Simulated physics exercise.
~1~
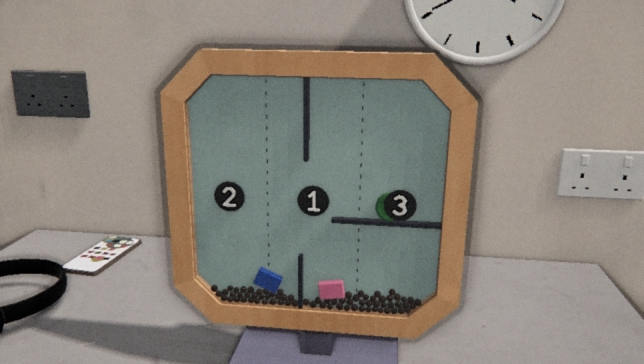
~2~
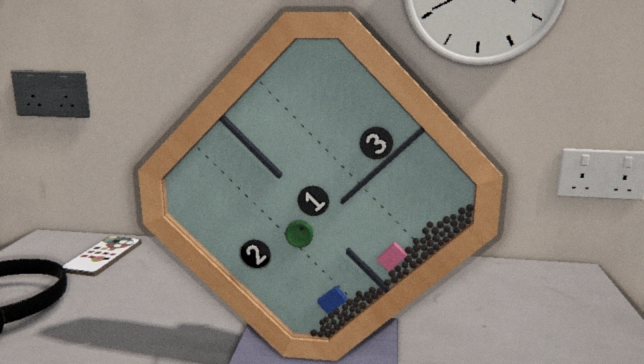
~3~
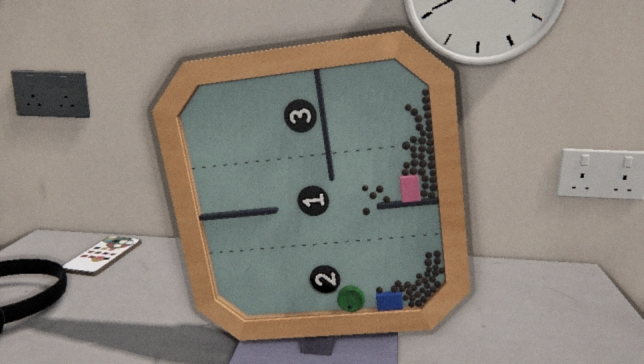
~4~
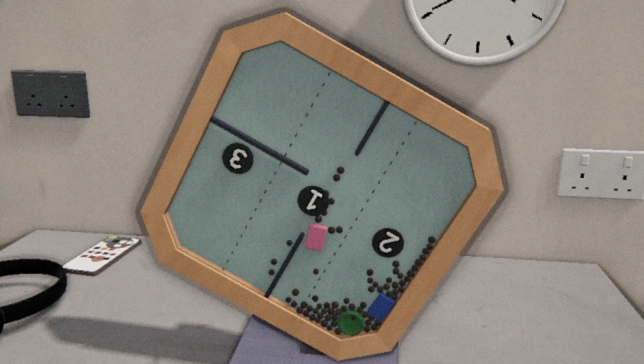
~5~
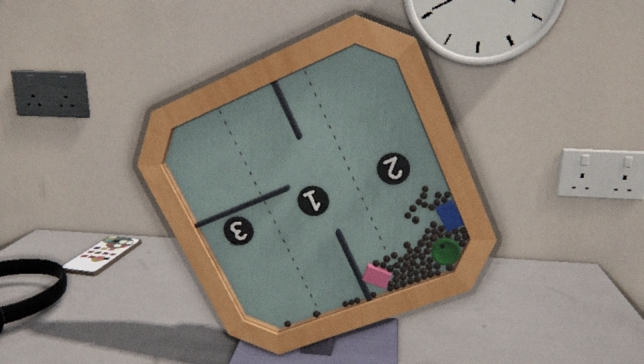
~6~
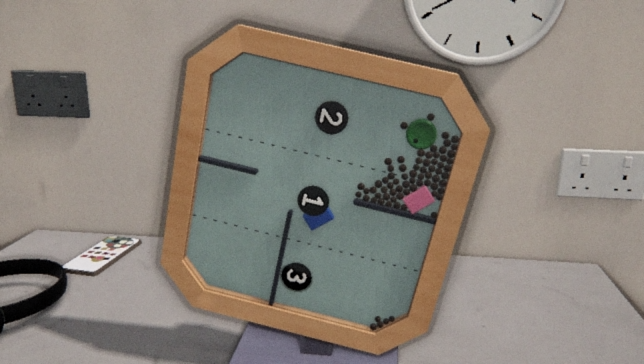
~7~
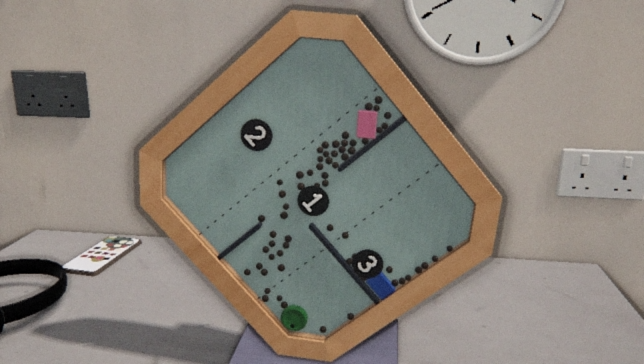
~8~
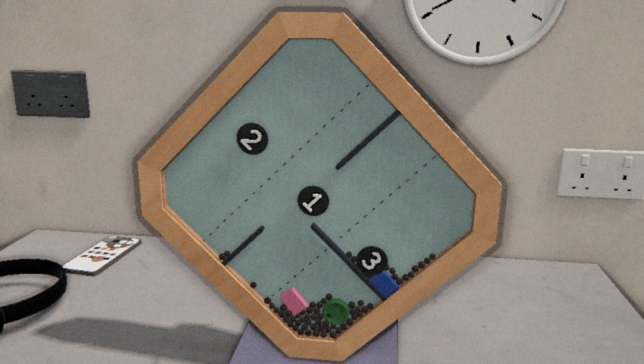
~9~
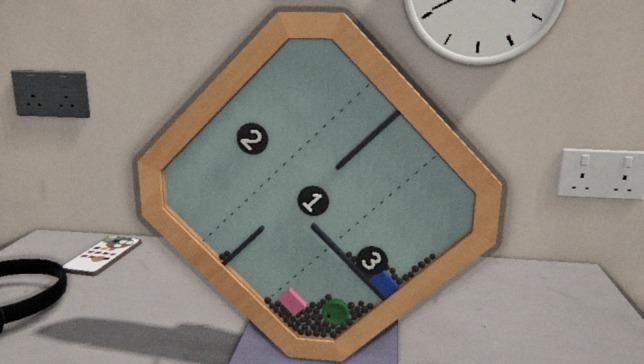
A wooden-framed, see-through case turned anticlockwise on a stand most of the way round, sending its dark pellets, pink and blue blocks and green disc tumbling past the inner bars, until everything settled at the bottom, nearly all in strip three.
